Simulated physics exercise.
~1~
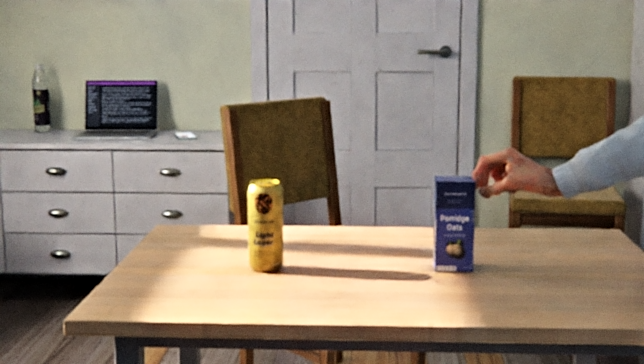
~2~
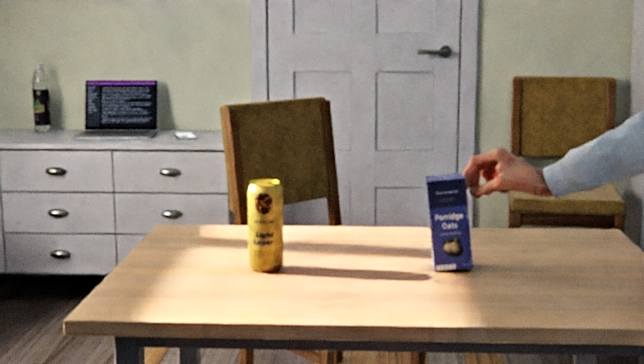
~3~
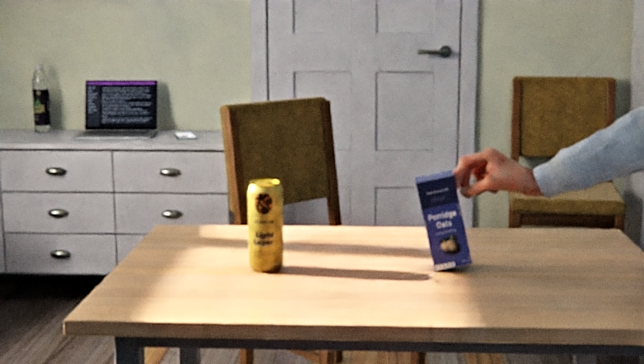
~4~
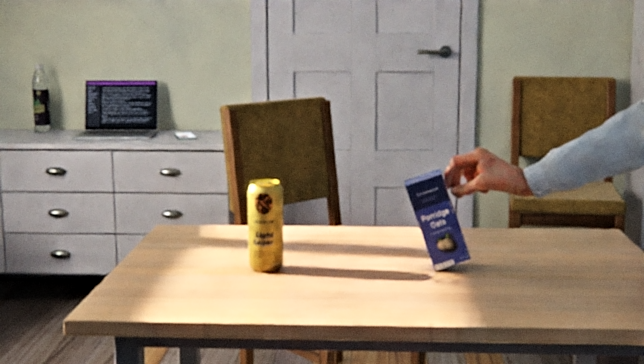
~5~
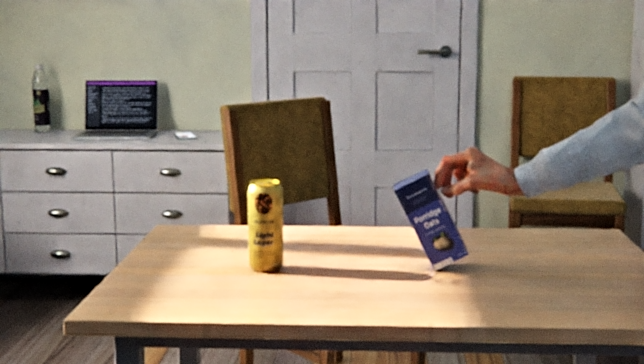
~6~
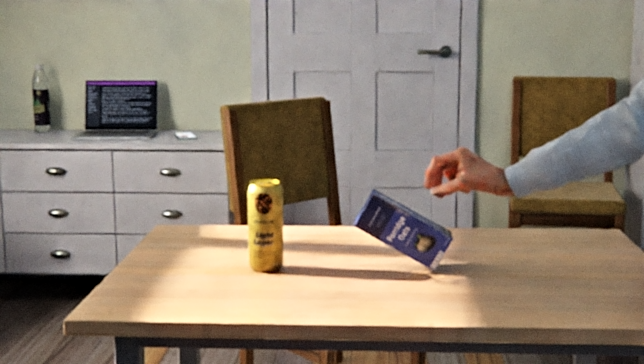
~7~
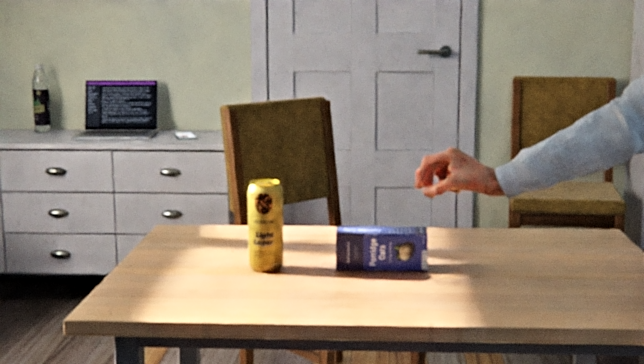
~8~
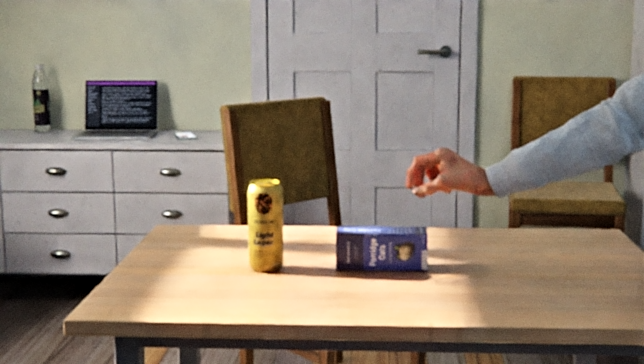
A blue carton standing on a wooden table is pushed near its top by a hand from the right, tilting steadily left until it topples onto its side. It ends lying close to a yellow can, which stays upright and unmoved, while the hand hovers above.
